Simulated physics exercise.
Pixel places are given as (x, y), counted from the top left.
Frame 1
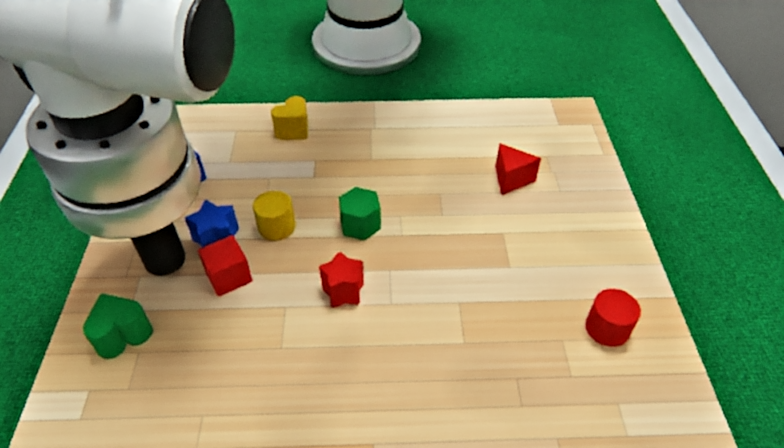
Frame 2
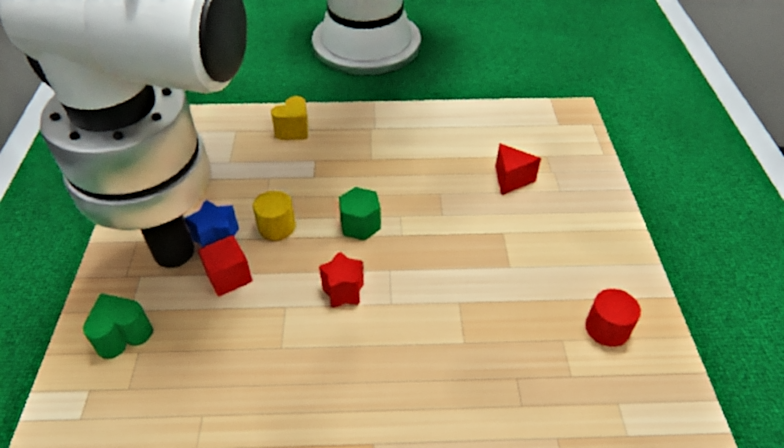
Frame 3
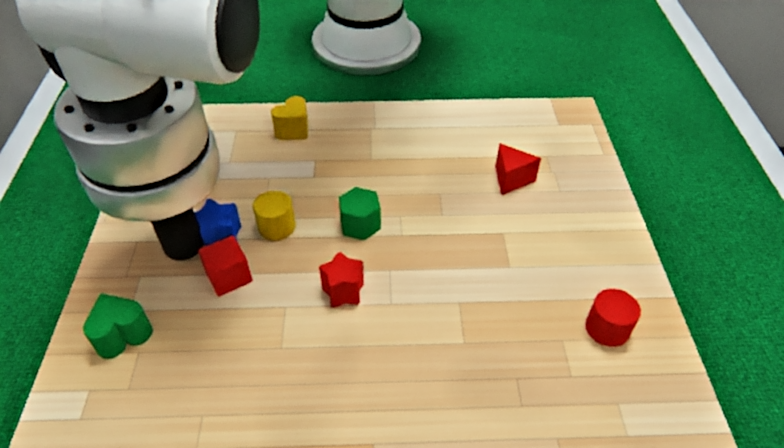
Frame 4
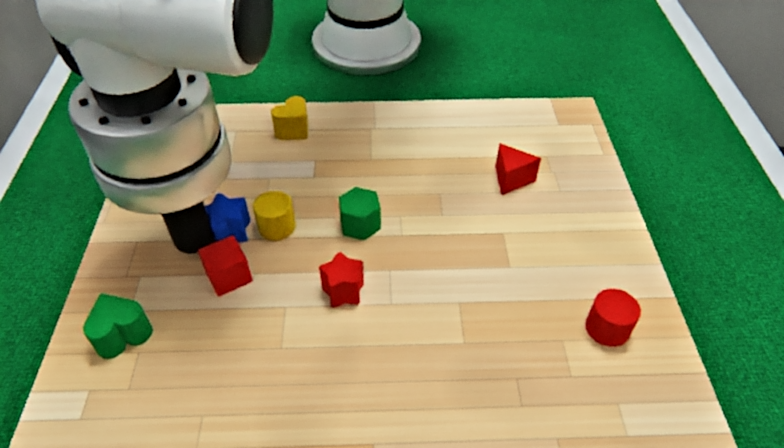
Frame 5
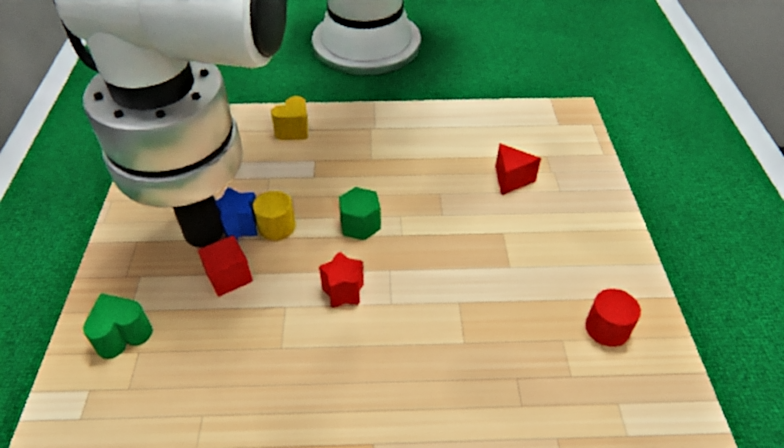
A white and silver robot arm with a black rod reaches over the left of a light wooden board on green flooring, seen from a fixed, raised view. A blue star, red cube, yellow cylinder and green hexagon sit near it, with two hearts, a red star, triangle and cylinder spread around. The rod slides slightly right and away, pushing the blue star up beside the yellow cylinder.
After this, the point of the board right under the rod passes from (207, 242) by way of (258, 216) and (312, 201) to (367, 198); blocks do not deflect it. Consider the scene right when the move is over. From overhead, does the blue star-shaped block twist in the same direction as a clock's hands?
Going by the path, no.
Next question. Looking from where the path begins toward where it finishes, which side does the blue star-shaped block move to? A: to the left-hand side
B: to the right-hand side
A: To the left-hand side.
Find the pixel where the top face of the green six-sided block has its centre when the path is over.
I'd guess (392, 220).
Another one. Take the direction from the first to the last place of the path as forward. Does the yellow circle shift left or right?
Well, taking the path from its start to its end as straight ahead, the yellow circle moves to the right.
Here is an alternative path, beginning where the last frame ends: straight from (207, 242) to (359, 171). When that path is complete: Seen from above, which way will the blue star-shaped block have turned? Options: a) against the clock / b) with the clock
a
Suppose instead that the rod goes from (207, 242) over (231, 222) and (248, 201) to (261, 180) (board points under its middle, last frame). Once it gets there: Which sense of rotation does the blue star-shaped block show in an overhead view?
Rotation: Clockwise.
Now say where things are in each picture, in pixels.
Lower end of the rod (166, 261), tops of blocks, red square piece (222, 254), blue star-shaped block (210, 216), yellow circle (272, 203), green six-sided block (359, 201), in the first frame.
Rod (175, 254), blocks as before, in the second frame.
Rod (184, 247), blue star-shaped block (213, 214), in the third frame.
Rod (194, 240), blue star-shaped block (223, 208), in the fourth frame.
Rod (205, 234), red square piece (222, 254), blue star-shaped block (233, 202), yellow circle (272, 203), green six-sided block (359, 201), in the fifth frame.
The first path, step by step. One third of the way, rod (257, 207); blue star-shaped block (283, 176); yellow circle (321, 188).
Two thirds of the way, rod (311, 192); blue star-shaped block (326, 156), turned 25° anticlockwise; yellow circle (345, 185); green six-sided block (370, 206).
At the end, rod (367, 190); red square piece not moved; blue star-shaped block (337, 152), turned 65° anticlockwise; yellow circle (396, 191); green six-sided block (392, 220), turned 50° clockwise.
